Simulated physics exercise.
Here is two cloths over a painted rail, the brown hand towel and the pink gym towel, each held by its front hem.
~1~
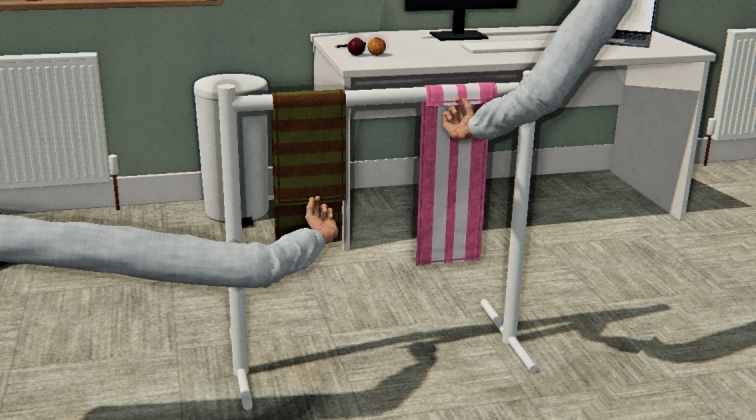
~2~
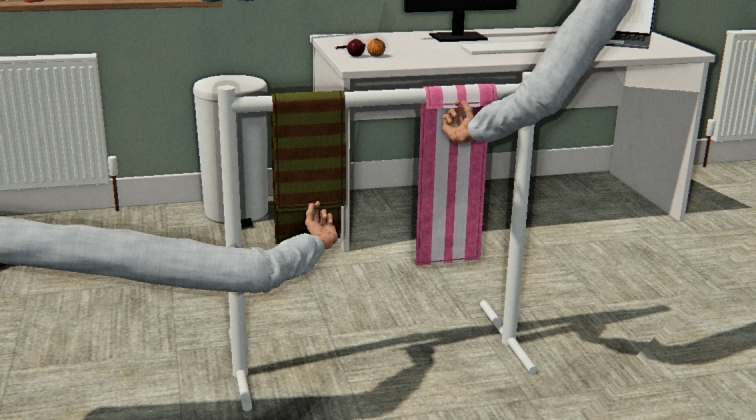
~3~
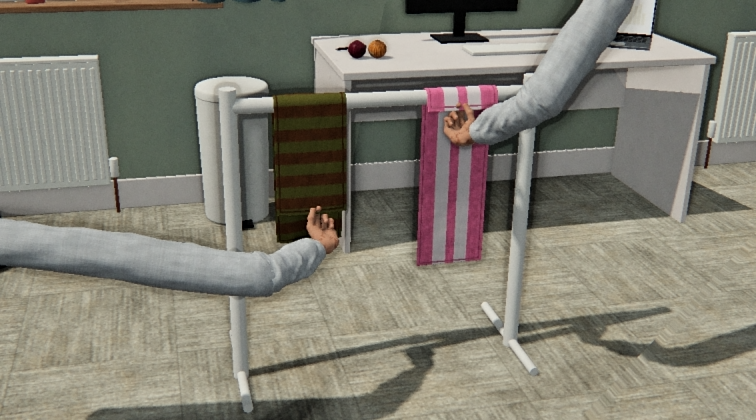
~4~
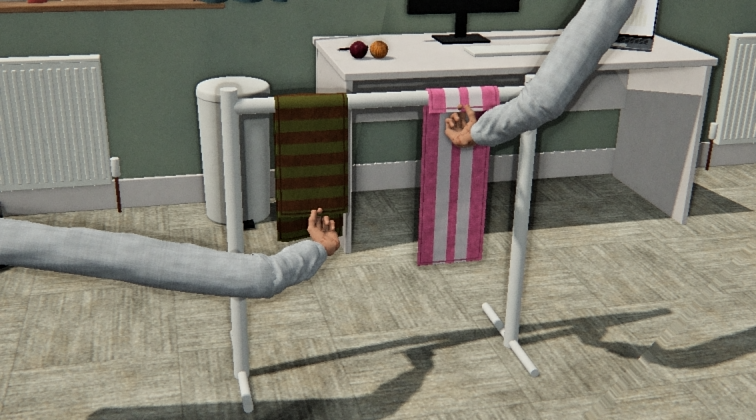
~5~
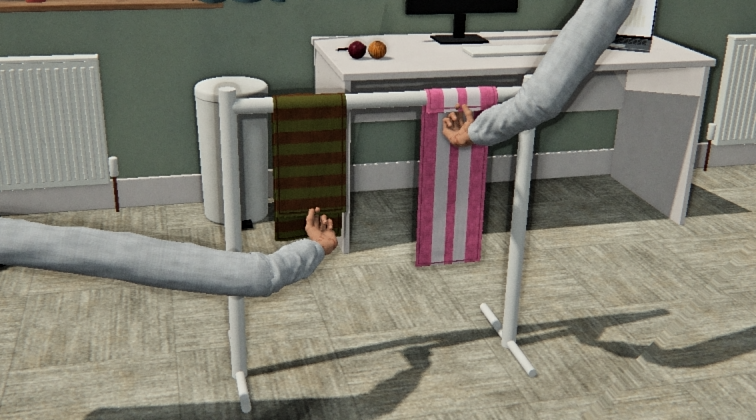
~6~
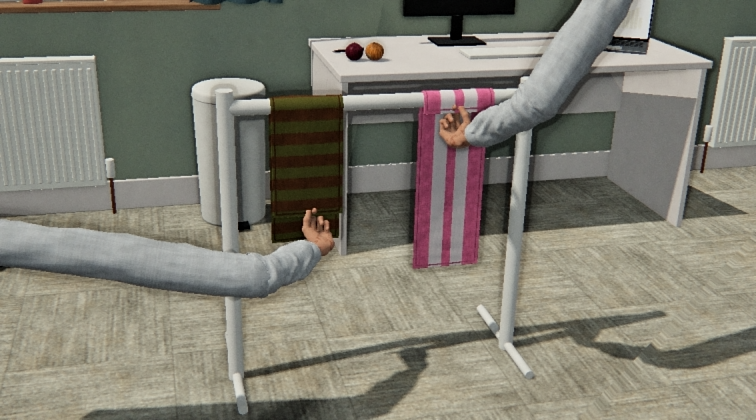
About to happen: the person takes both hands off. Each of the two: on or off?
Brown hand towel: Stays; pink gym towel: Falls.
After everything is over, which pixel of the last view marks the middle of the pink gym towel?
The middle sits at (439, 348).
Then, 0.42 s past the final frame, hand towel unmoved; gym towel clear of the rail and dropping near (443, 298).
Then, 0.70 s past the final frame, hand towel unmoved; gym towel in a heap on the floor near (439, 348).
When it is over, hand towel unmoved; gym towel in a heap on the floor near (439, 348). The brown hand towel keeps its place and the pink gym towel slides off.
